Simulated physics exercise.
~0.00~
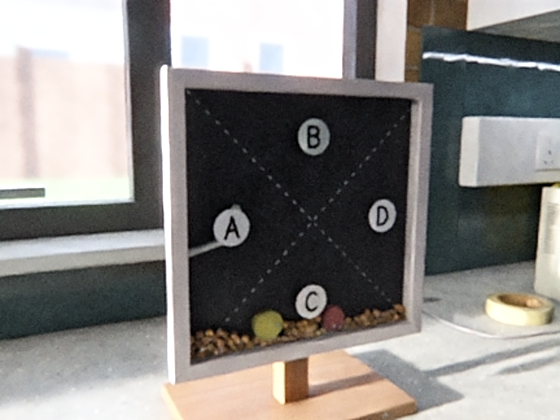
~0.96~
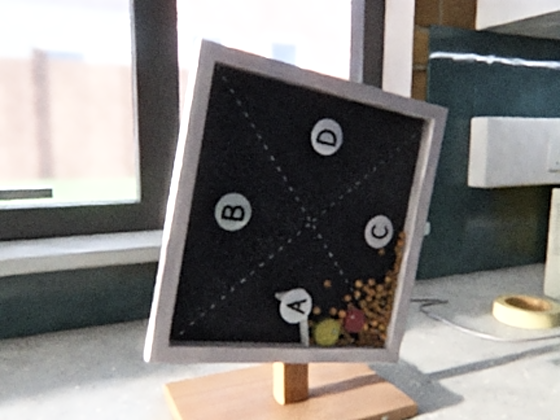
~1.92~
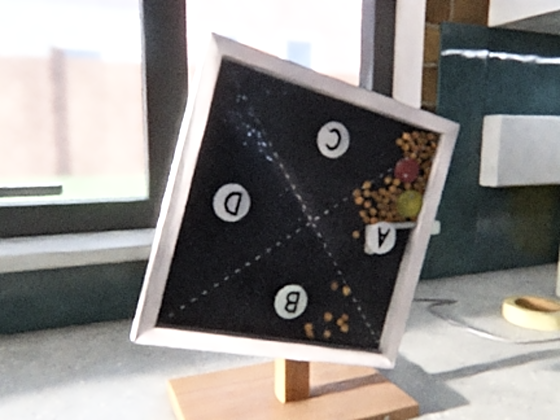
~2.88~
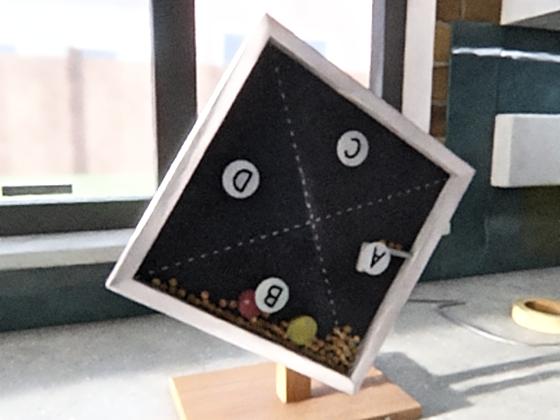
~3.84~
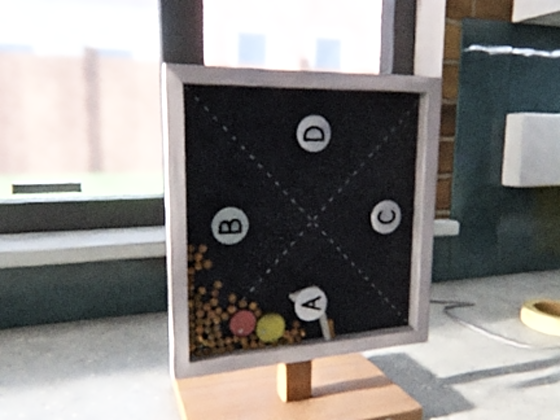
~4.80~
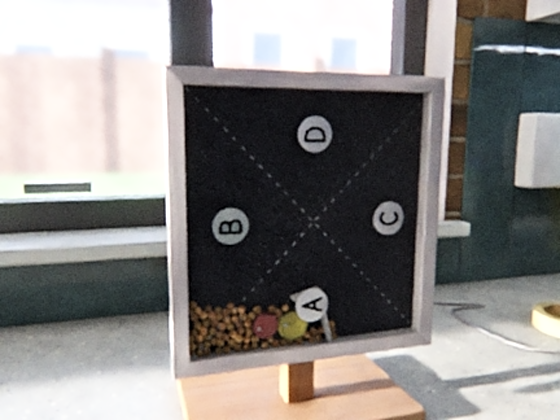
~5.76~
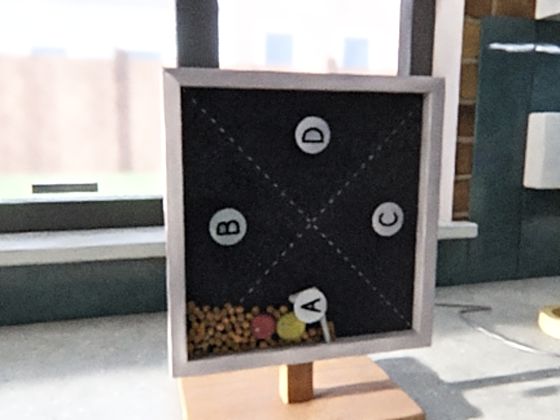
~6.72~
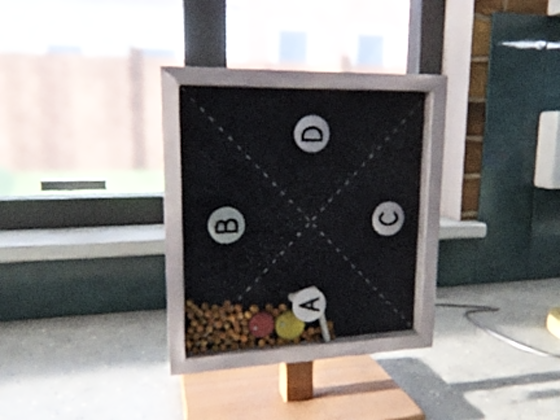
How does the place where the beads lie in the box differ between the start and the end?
At the start the beads are spread along the bottom of the box, below the letter C. At the end they are heaped in the lower left corner, beside and below the letter A.
